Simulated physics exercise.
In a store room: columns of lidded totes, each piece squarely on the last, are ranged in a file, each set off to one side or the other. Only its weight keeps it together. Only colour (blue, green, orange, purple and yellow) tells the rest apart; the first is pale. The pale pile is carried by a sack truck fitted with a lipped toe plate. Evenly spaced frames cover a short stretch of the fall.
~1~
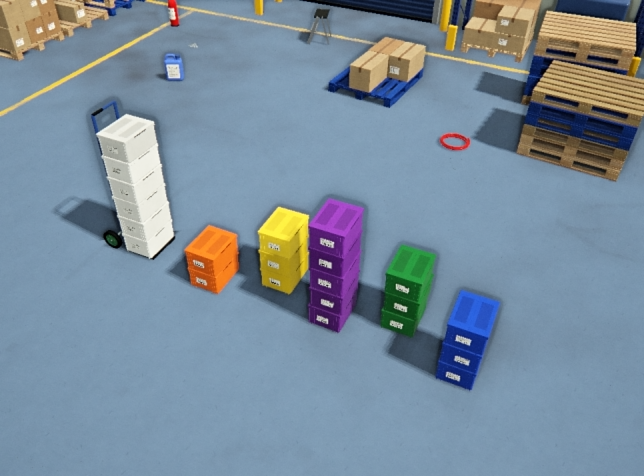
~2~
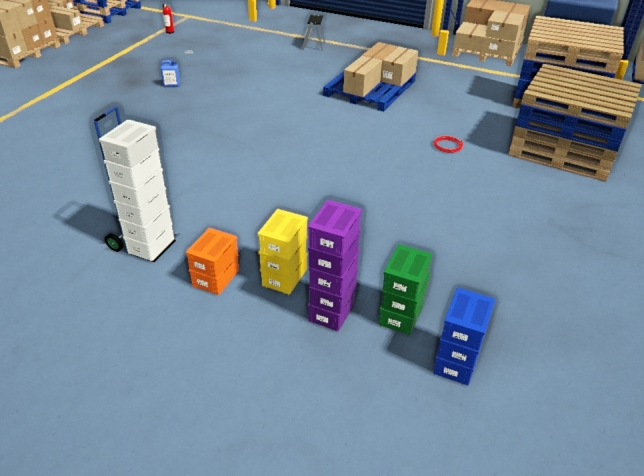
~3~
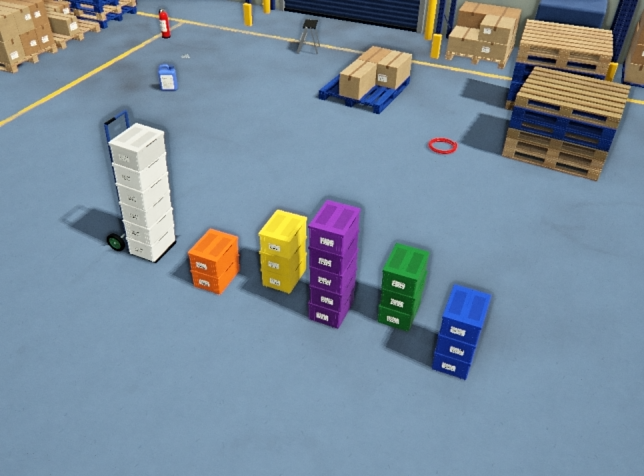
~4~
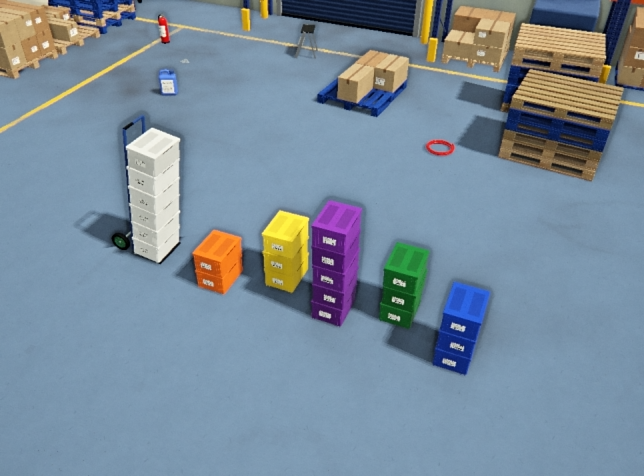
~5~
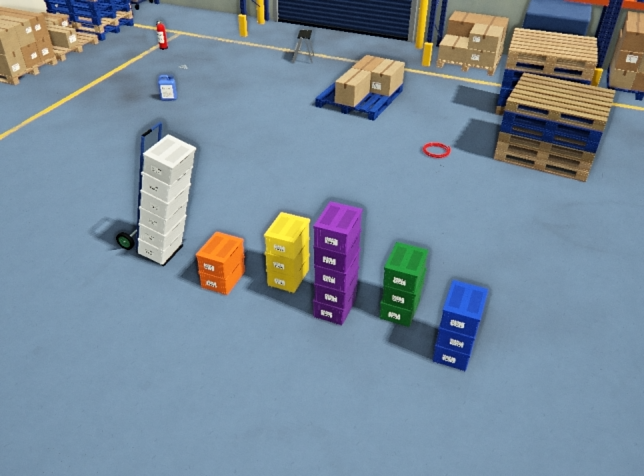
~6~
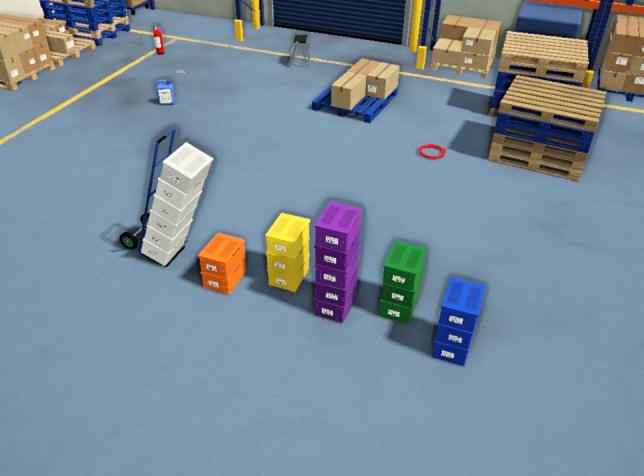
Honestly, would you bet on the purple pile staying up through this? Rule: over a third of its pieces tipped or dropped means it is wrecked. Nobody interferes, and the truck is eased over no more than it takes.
Yes, it stays up.
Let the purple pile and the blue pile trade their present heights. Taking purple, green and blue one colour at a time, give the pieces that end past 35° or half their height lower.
Counts by colour: Purple 0; green 0; blue 0.
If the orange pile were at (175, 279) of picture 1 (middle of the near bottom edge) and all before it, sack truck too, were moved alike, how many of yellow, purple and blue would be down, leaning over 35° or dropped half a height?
Going colour by colour, I count yellow 0, purple 0 and blue 0 ending down.
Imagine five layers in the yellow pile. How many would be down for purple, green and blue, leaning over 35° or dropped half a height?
By colour, I'd count purple 0, green 0, blue 0.
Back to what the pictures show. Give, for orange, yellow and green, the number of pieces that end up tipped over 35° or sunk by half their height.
For orange it's 0, for yellow it's 0 and for green it's 0.
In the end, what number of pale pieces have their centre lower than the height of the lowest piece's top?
Tally at the end: 3.
Shortly afterwards, 0 of the pale pile down; none of the 5 purple totes down (0 of 16 in all colours); top purple tote unmoved.
Next, 6 of the pale pile down; none of the 5 purple totes down (0 of 16 in all colours); top purple tote unmoved.
Some moments later, 6 of the pale pile down; none of the 5 purple totes down (0 of 16 in all colours); top purple tote unmoved; top yellow tote half its height from its place.
Afterwards, 6 of the pale pile down; none of the 5 purple totes down (0 of 16 in all colours); top purple tote unmoved; top yellow tote tilted a little.
In the end, 6 of the pale pile down; none of the 5 purple totes down (0 of 16 in all colours); top purple tote unmoved; top yellow tote tilted a little. From the last view, middles, top purple tote near (339, 227), top yellow tote near (310, 239).
